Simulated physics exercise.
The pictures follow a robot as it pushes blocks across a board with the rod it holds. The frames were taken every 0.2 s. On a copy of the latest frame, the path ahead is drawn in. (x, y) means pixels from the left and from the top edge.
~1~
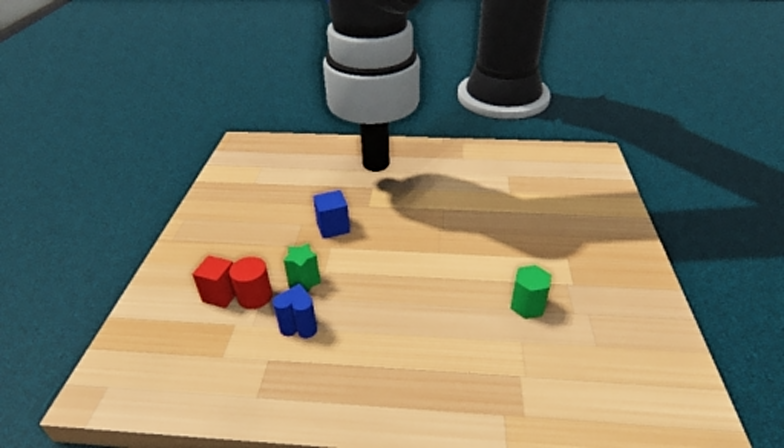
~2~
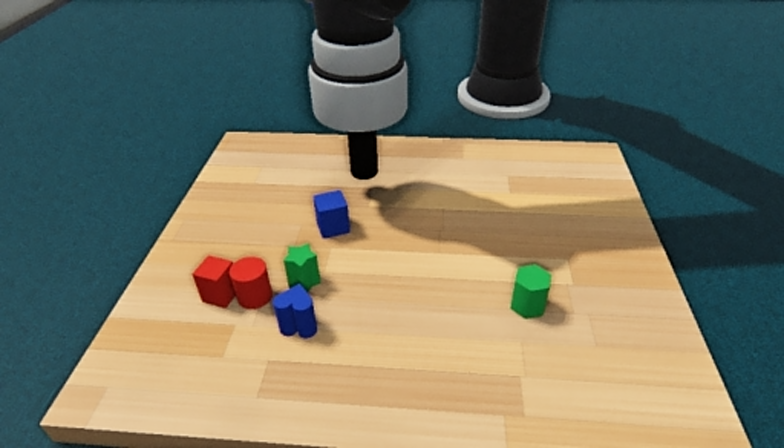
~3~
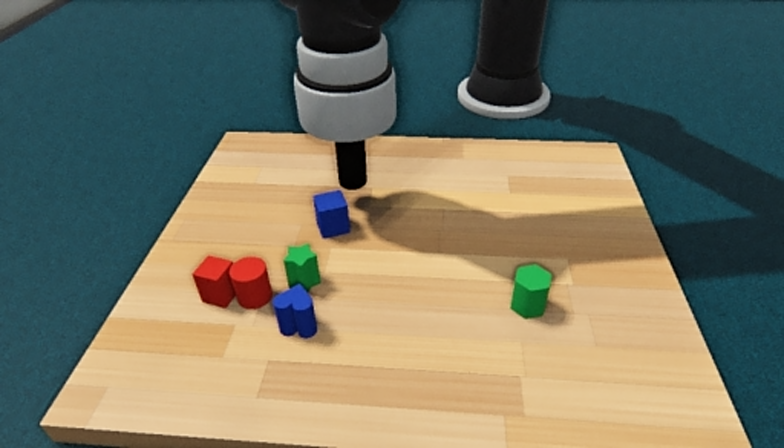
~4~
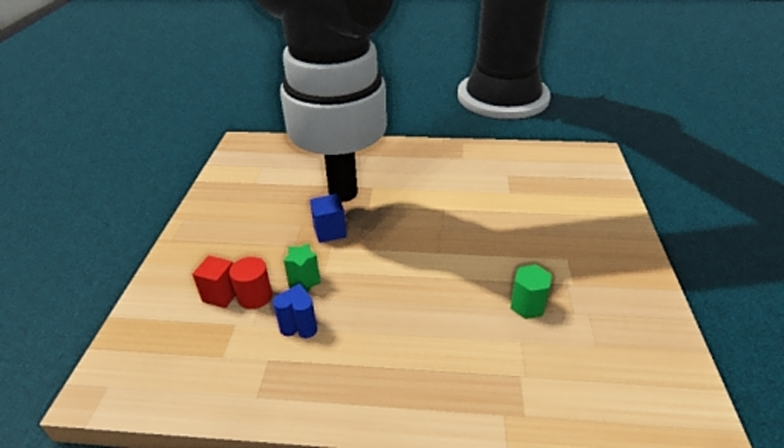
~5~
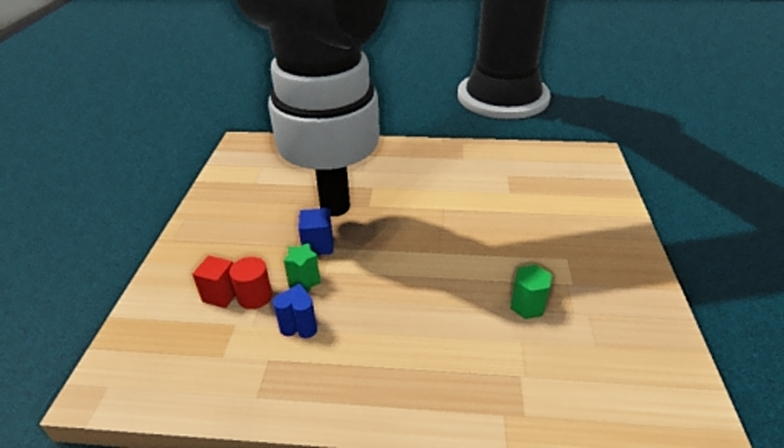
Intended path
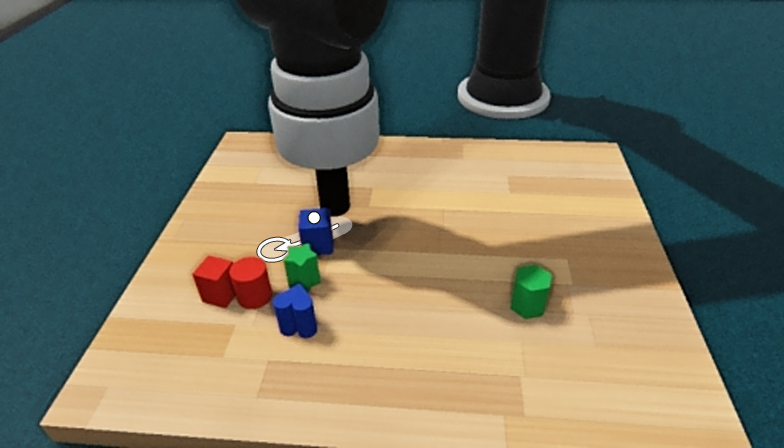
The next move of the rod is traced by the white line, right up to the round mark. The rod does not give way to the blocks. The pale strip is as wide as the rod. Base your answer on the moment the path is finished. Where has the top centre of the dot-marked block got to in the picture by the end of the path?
Somewhere near (269, 245).
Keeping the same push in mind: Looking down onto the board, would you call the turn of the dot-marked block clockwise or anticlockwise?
My prediction: CCW.
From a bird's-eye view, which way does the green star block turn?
Top view: Counterclockwise.
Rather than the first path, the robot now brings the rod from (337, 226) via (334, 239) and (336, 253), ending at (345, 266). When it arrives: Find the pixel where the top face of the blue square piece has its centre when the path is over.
I predict (303, 236).
Path on the board, from (337, 226) by way of (318, 235) and (298, 244) to (275, 249); the dot is on the blue square piece.
The first path, step by step. Halfway along, rod at (304, 223); blue square piece at (288, 236), turned 20° anticlockwise.
At the end, rod at (271, 232); red round block in place; green star block at (298, 257), turned 25° anticlockwise; blue square piece at (269, 245), turned 65° anticlockwise.
